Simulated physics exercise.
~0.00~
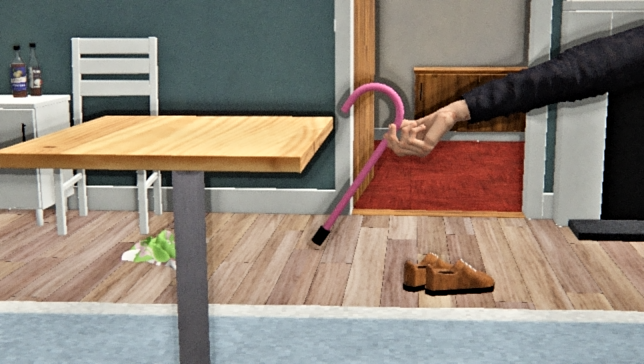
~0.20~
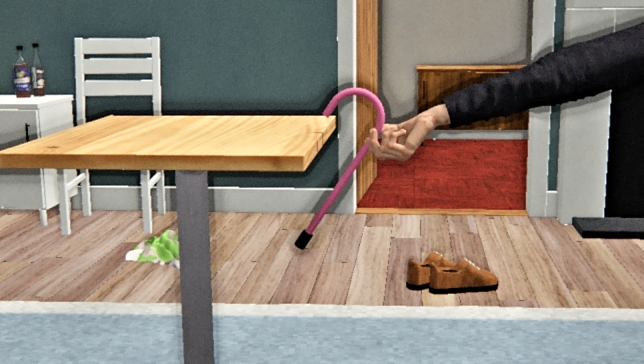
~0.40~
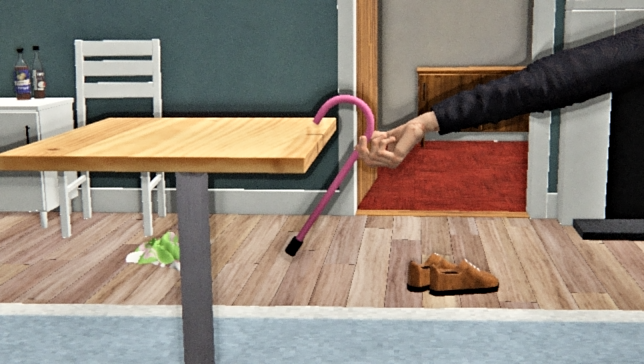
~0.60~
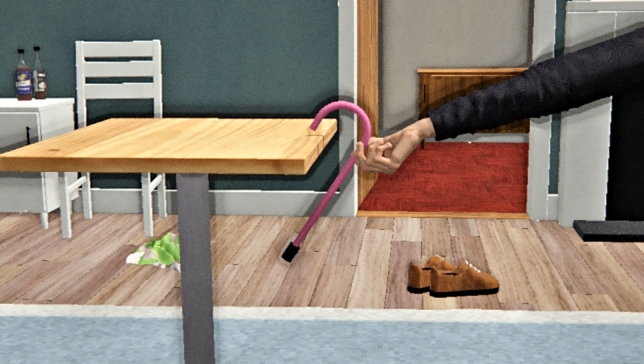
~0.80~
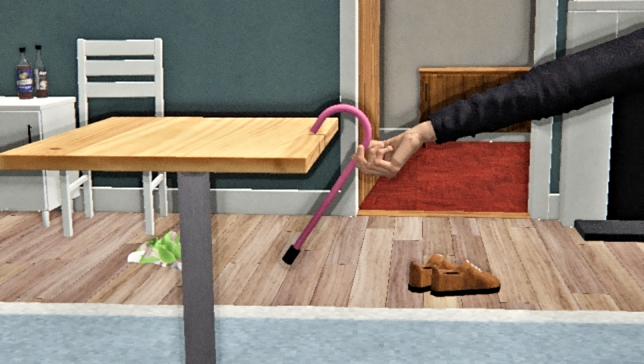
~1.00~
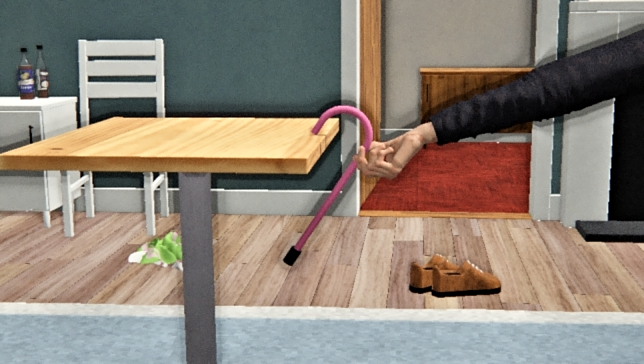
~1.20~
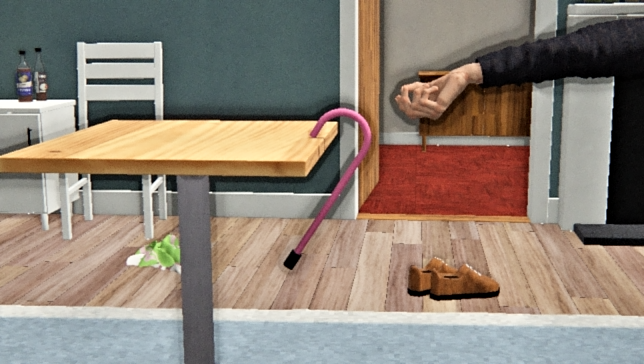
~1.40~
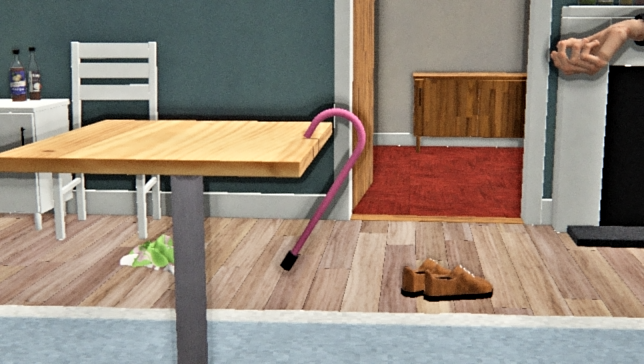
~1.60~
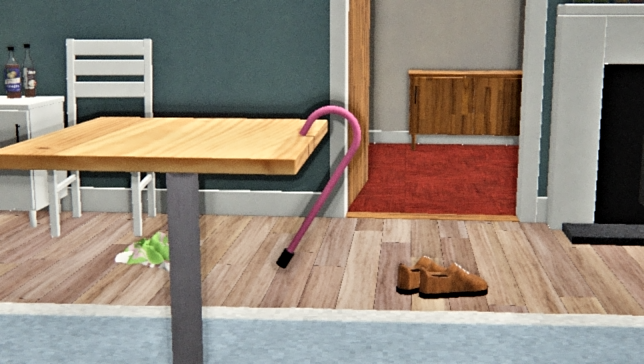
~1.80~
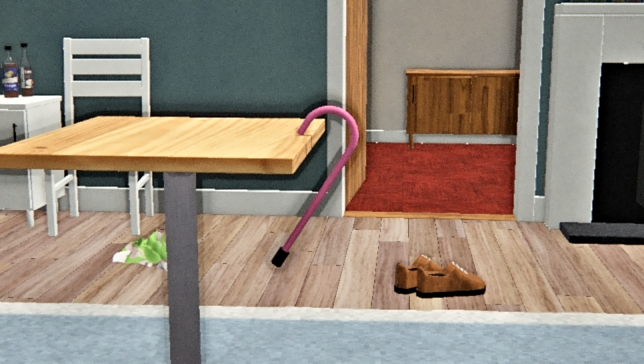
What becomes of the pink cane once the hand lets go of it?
The pink cane stays hooked over the right edge of the table and hangs there.
